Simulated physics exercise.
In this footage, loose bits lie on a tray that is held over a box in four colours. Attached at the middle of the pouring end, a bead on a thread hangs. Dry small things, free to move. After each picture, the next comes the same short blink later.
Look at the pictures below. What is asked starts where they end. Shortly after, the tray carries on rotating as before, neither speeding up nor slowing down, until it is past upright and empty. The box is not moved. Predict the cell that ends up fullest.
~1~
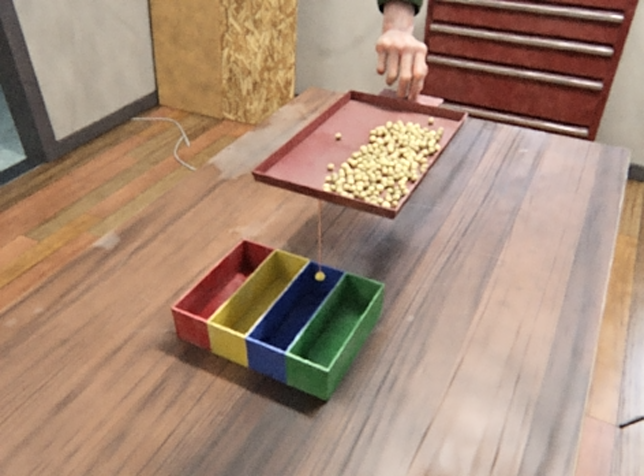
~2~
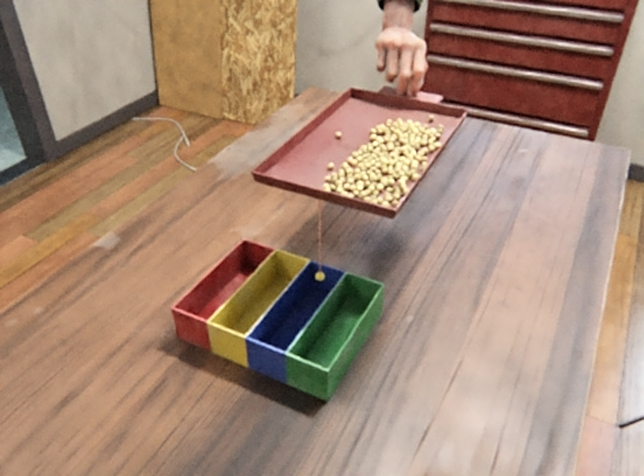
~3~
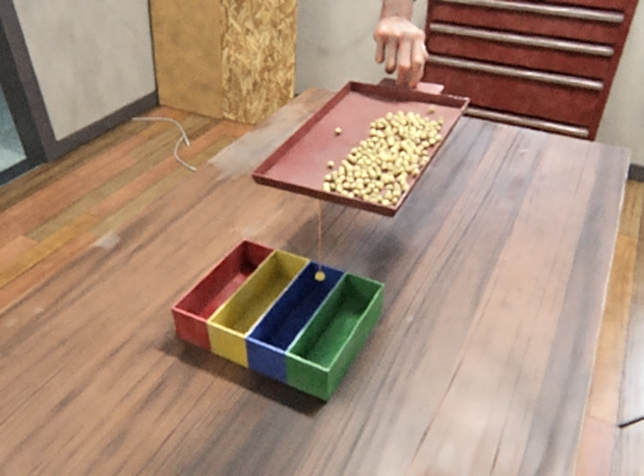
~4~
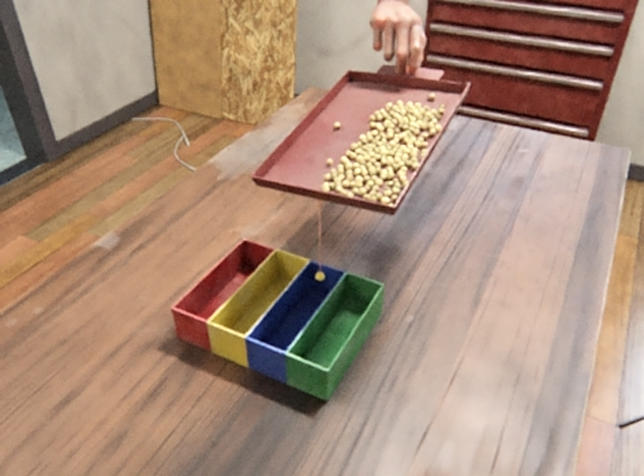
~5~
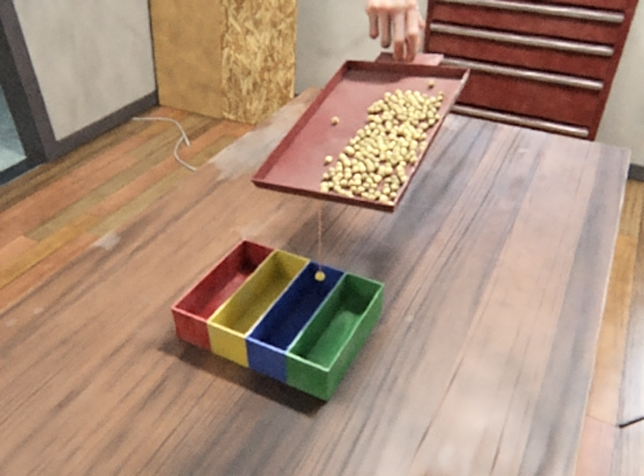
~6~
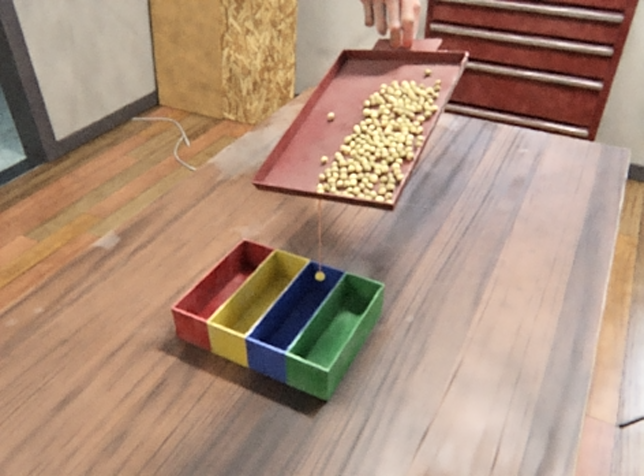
I would say the yellow cell.
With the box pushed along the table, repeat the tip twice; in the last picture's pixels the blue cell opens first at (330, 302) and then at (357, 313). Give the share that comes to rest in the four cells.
In turn 90 and 30 in a hundred.
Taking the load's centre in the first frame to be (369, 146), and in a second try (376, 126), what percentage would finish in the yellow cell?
First case around 50 %, second case around 60 %.
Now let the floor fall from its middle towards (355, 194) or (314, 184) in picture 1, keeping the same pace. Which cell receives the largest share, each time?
First: Green. Second: The yellow cell.
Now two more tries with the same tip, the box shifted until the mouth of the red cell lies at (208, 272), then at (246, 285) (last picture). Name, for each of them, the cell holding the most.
So it would be that yellow cell first and the cell in red after that.
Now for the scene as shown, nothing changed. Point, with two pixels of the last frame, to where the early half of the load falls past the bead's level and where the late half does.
About (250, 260), and after that about (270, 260).
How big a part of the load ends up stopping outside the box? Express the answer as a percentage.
I'd put it near 0 per cent of the load.
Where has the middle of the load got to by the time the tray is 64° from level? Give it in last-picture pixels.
(288, 181).
Just after the last frame, tray tipped steeply; the larger part on the tray; about a tenth in the red cell; just a few in the yellow cell; about a tenth falling or outside the box.
A moment on, tray tipped past a quarter turn; about a tenth on the tray; roughly a third in the yellow cell; roughly a quarter in the red cell; about a tenth in the blue cell; roughly a quarter falling or outside the box.
Further on, tray tipped past a quarter turn; roughly half in the yellow cell; roughly a third in the red cell; about a tenth in the blue cell; just a few in the green cell; about a tenth falling or outside the box.
When it is over, tray tipped past a quarter turn; roughly half in the yellow cell; roughly a third in the red cell; about a tenth in the blue cell; just a few in the green cell; about a tenth outside the box.
